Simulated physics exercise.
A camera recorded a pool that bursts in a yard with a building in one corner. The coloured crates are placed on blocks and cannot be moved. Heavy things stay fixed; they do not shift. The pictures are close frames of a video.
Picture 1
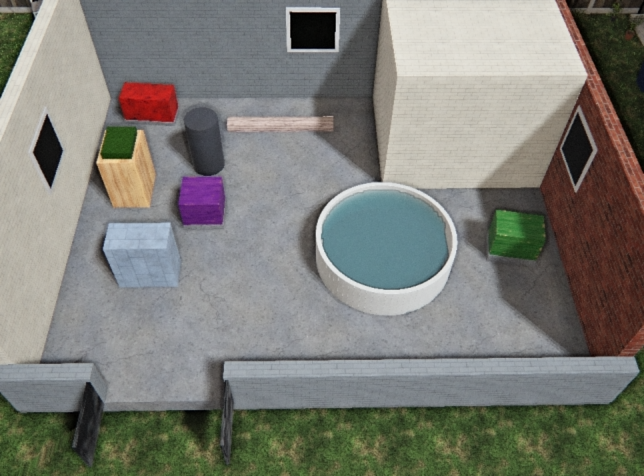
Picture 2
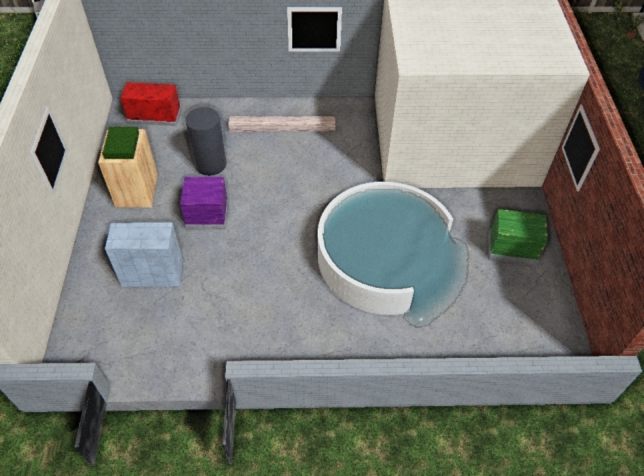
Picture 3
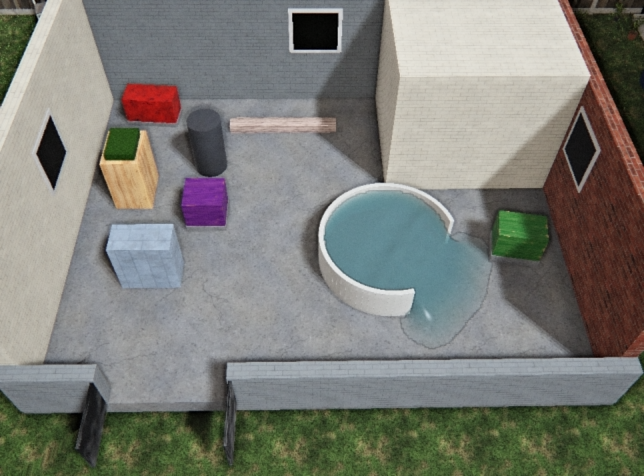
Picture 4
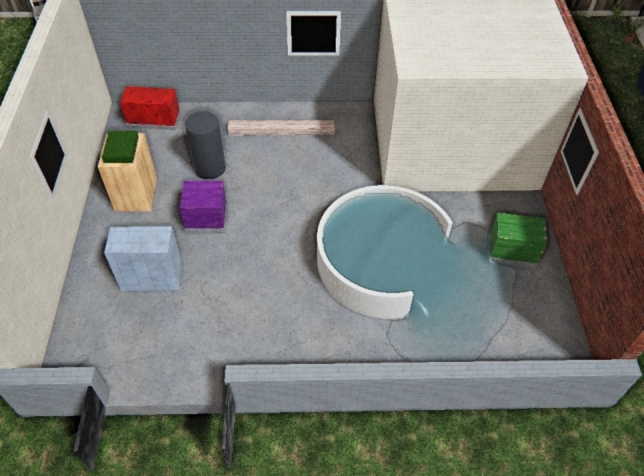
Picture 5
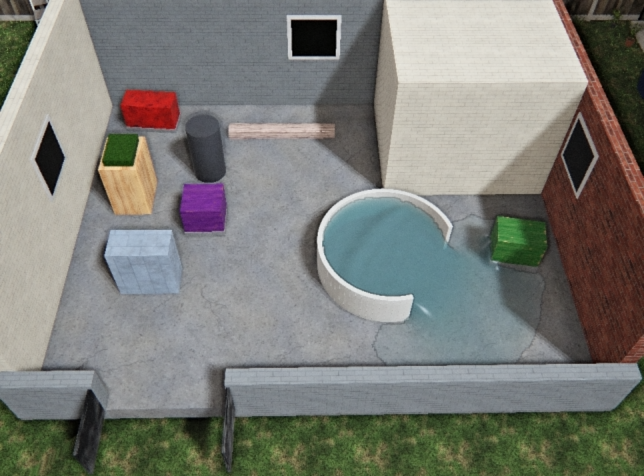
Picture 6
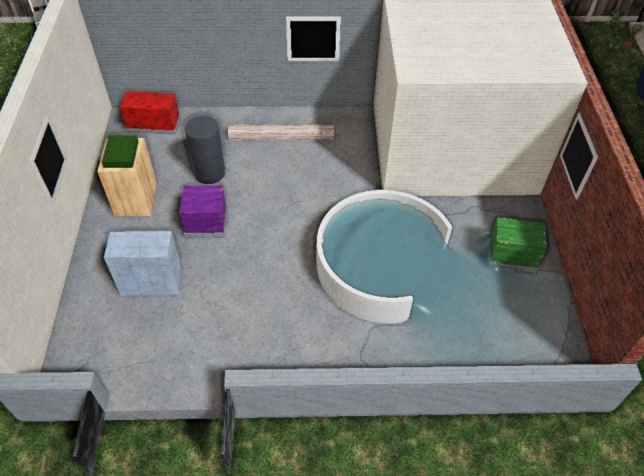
In the video, a round pool of still water in a walled yard with colored blocks and a building in one corner breaks open on its right side, and water pours out, spreading across the paving around the green block.
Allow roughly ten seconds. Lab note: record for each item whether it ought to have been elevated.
One by one: The green crate will not stay dry; the purple crate will come through untouched; the red crate will come through untouched.
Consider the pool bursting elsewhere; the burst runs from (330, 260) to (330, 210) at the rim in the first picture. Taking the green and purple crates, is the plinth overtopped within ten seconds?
Note: Green one is left dry; purple one is overtopped.
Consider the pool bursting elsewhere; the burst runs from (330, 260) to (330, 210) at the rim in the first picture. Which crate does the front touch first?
First in line is the one in purple.
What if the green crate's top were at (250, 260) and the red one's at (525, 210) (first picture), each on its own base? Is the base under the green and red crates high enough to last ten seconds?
In short: Green crate keeps dry, red crate gets wet.
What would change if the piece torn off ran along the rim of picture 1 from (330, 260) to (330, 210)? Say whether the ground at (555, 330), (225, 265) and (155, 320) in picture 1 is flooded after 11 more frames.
In order: Spared, swamped, swamped.
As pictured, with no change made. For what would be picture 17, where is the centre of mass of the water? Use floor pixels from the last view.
Close to pixel (461, 301).
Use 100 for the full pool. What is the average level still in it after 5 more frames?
I'd say some 58 %.
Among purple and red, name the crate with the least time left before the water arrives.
Note: The purple-painted one is first.
A moment on, water covers 20 % of the floor; the green crate water round its plinth, the purple crate not reached, the red crate not reached.
Next, water covers 25 % of the floor; the green crate water round its plinth, the purple crate not reached, the red crate not reached.
Then, water covers 30 % of the floor; the green crate water round its plinth, the purple crate not reached, the red crate not reached.
Later, water covers 60 % of the floor; the green crate water round its plinth, the purple crate water round its plinth, the red crate not reached.
In the end, water covers 75 % of the floor; the green crate was topped, the purple crate stayed above the water, the red crate stayed above the water.
